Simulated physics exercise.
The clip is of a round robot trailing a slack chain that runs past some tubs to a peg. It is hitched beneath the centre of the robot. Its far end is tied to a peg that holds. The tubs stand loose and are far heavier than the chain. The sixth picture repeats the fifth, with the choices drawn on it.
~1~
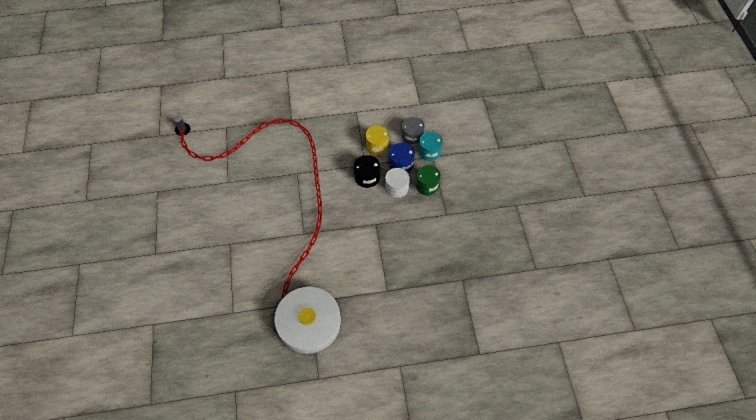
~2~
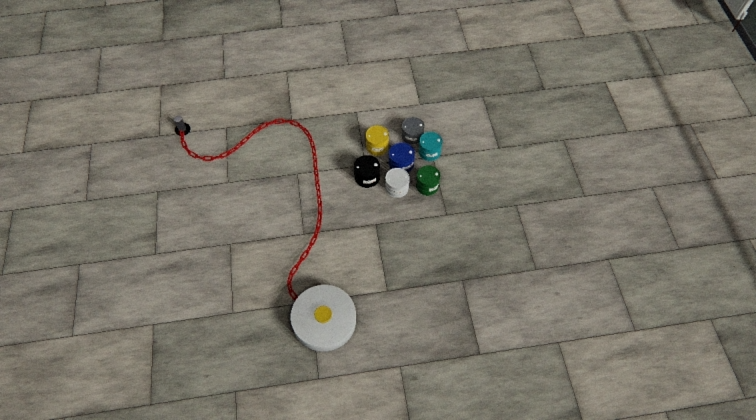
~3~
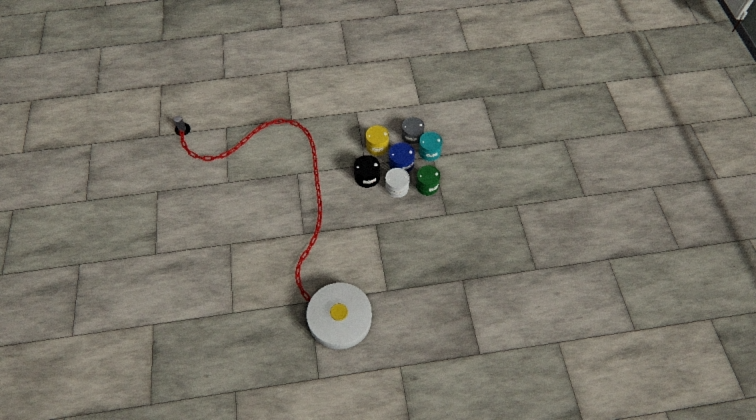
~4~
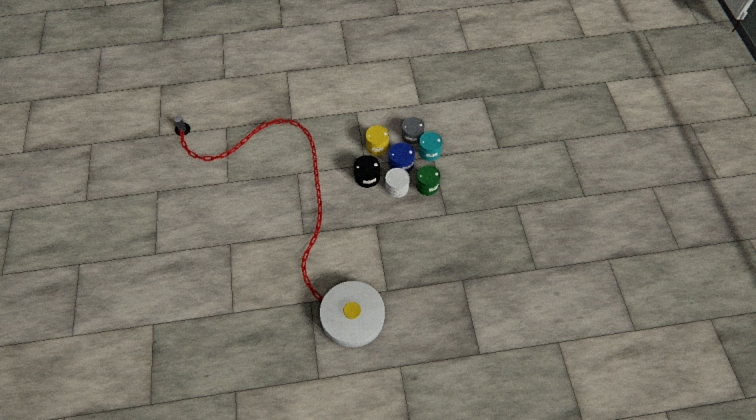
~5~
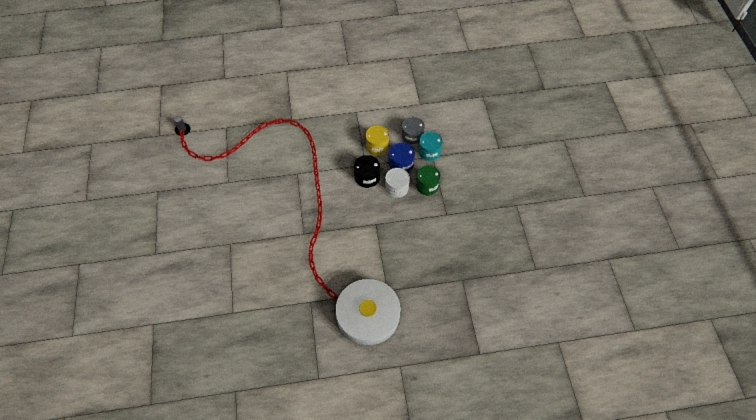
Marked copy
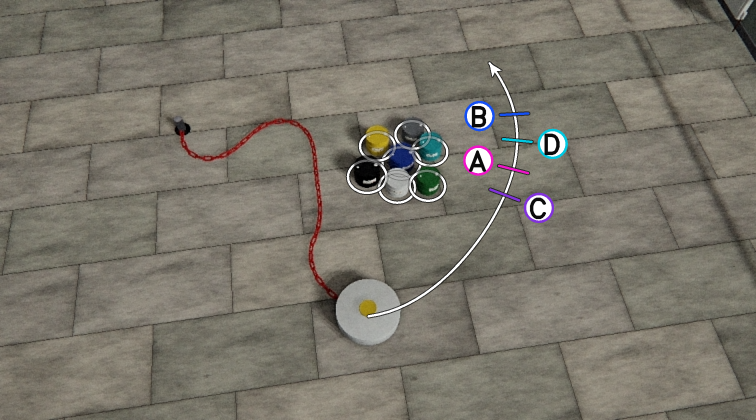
A round white robot with a yellow centre slid slowly a short way to the right across the grey tiled floor, trailing a red chain, while a cluster of seven coloured tubs stayed still.
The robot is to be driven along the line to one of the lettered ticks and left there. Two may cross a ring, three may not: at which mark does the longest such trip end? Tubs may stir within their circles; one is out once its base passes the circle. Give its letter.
Up to mark B.
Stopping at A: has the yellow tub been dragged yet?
No.
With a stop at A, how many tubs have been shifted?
The count is none.
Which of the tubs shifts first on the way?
Green.
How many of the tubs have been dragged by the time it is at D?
The count is none.
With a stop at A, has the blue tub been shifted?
No.
On the marked copy, A at (513, 169); B at (515, 114); C at (505, 195); D at (517, 140); the route from (368, 316) via (503, 199) to (490, 63).
Following B. Soon after the start, robot (462, 258).
Later, robot (512, 177).
In the end, robot (516, 108); green tub (424, 173); one over the rings.
As for the rest, A is within the limit but short; C is within the limit but short; D is within the limit but short.
